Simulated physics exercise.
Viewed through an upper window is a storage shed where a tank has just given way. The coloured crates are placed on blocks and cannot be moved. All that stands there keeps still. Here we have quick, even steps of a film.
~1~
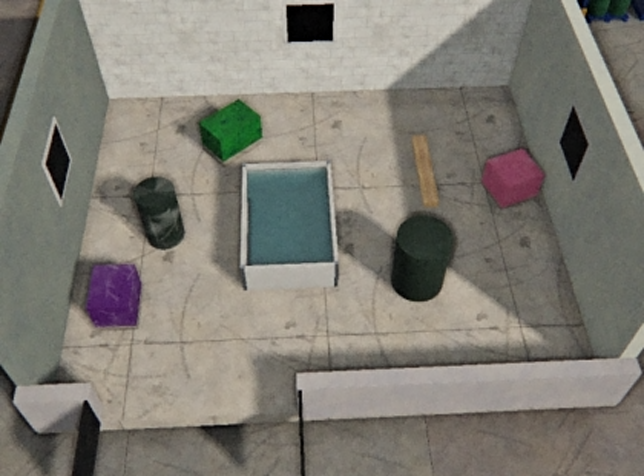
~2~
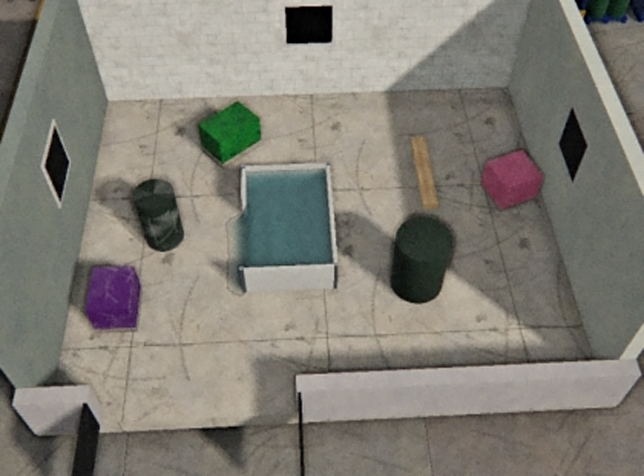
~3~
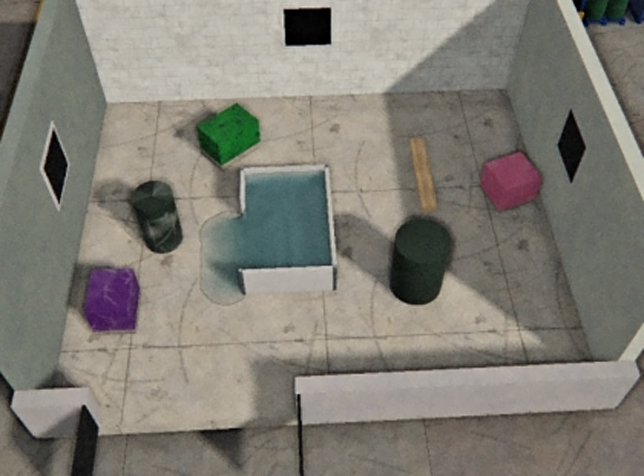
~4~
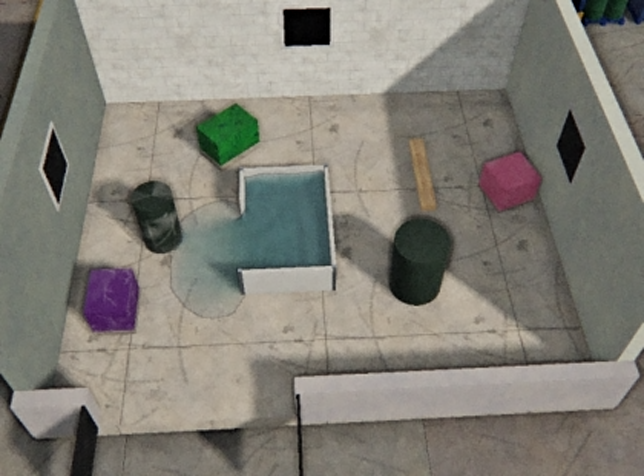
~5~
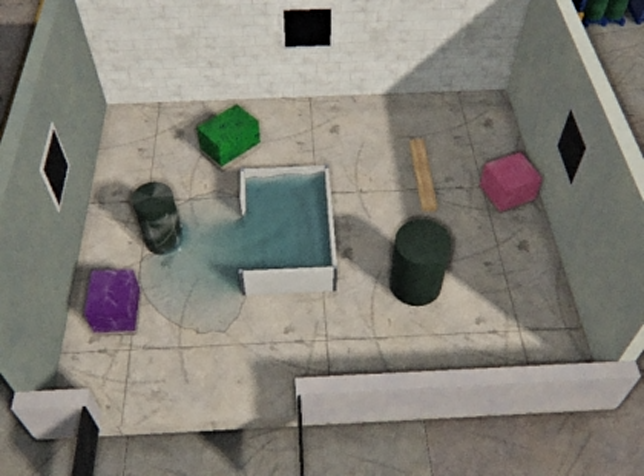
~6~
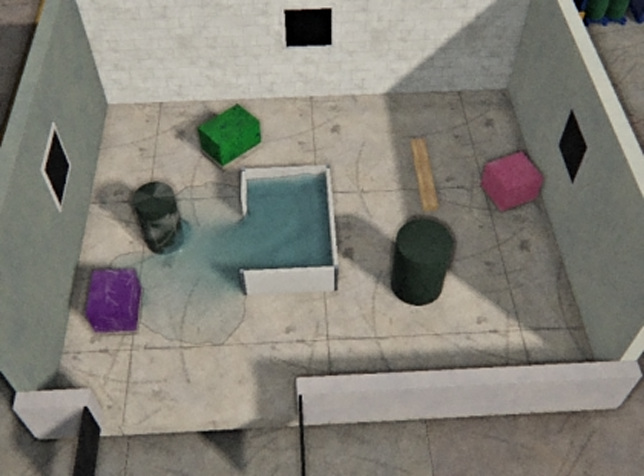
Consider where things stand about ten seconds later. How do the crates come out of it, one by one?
One by one: The purple crate comes out wet; the pink crate comes out dry; the green crate comes out dry.
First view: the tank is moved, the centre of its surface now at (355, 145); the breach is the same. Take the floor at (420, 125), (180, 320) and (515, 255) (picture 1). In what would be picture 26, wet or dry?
As listed: Free of water, awash, not flooded.
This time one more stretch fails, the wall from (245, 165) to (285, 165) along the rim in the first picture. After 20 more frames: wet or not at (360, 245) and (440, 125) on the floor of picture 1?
I'd expect the first point to stay dry and the second point to be reached.
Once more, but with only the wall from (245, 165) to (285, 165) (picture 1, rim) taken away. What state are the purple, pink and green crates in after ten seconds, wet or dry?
Then purple crate is untouched, pink crate gets flooded and green crate gets flooded.
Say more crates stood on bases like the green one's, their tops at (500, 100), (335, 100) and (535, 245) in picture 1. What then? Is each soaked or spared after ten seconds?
Respectively: Comes through fine, comes through fine and comes through fine.
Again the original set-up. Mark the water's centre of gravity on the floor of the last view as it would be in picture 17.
That puts it at around (210, 258).
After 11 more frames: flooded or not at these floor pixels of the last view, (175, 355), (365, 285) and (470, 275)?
First inundated, second spared, third spared.
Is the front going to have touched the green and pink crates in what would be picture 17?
Note - green: Flooded; pink: Unflooded.
A moment on, water covers 15 % of the floor; the purple crate water round its plinth, the pink crate not reached, the green crate water round its plinth.
Next, water covers 25 % of the floor; the purple crate water round its plinth, the pink crate not reached, the green crate water round its plinth.
Then, water covers 35 % of the floor; the purple crate water round its plinth, the pink crate not reached, the green crate water round its plinth.
Later, water covers 40 % of the floor; the purple crate water round its plinth, the pink crate not reached, the green crate water round its plinth.
In the end, water covers 60 % of the floor; the purple crate was topped, the pink crate stayed above the water, the green crate stayed above the water.
